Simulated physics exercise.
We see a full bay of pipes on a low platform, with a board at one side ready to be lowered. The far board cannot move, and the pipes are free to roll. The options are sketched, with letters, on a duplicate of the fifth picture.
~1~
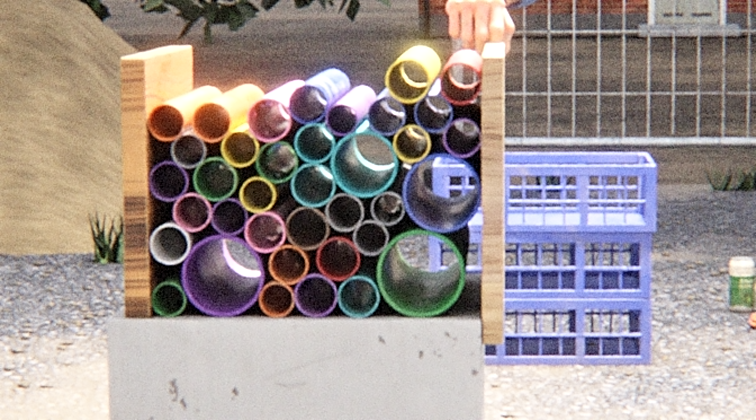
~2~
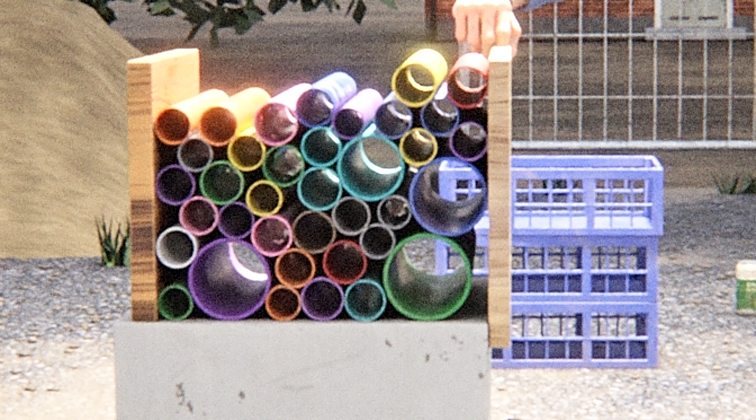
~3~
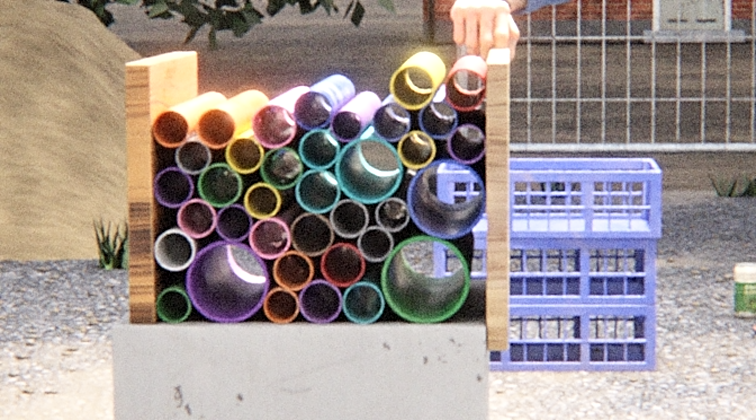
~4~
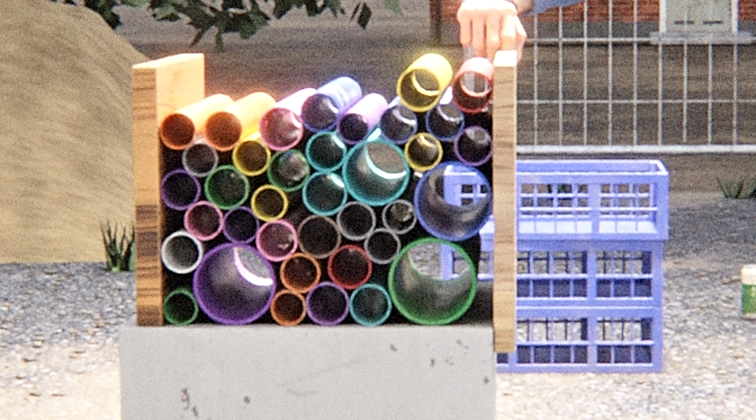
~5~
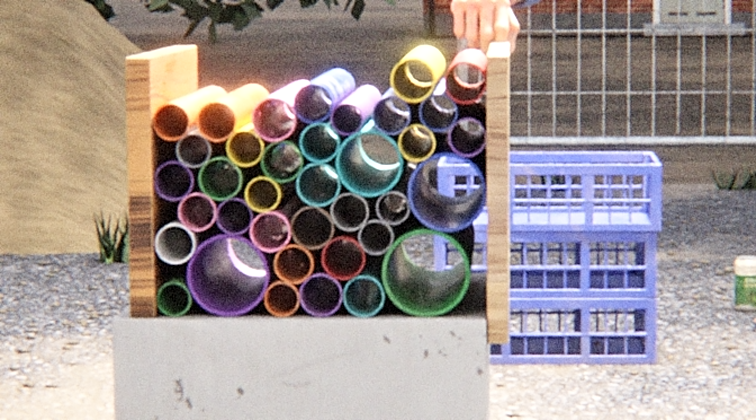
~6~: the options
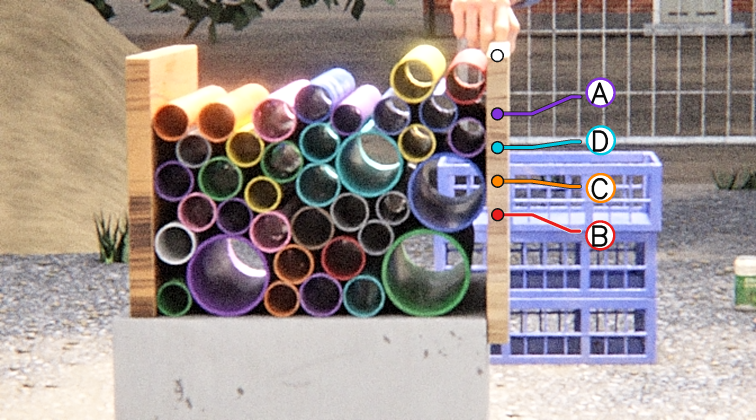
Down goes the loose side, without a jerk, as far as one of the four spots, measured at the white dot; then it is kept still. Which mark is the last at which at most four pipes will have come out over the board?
The last mark within the limit is B.
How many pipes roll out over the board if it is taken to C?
With C, four.
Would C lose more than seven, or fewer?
Fewer than seven.
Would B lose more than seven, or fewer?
It loses fewer than seven.
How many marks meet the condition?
The number is four.
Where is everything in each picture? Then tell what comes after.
The first frame shows a green pipe (216, 180); a turquoise pipe (315, 144).
The second frame shows a turquoise pipe (322, 147); a grey pipe (195, 154).
The third frame shows an orange pipe (217, 128); side board (499, 187).
The fourth frame shows a green pipe (433, 282).
The fifth frame shows a brown pipe (313, 228); a green pipe (221, 179).
On the copy, A at (497, 114); B at (498, 215); C at (498, 182); D at (497, 148); the white dot at (497, 55).
On B. First, top of the board (487, 130).
Then, top of the board (487, 212).
Finally, top of the board (487, 214), four out over the board.
By contrast, A none out over the board; C four out over the board; D one out over the board.
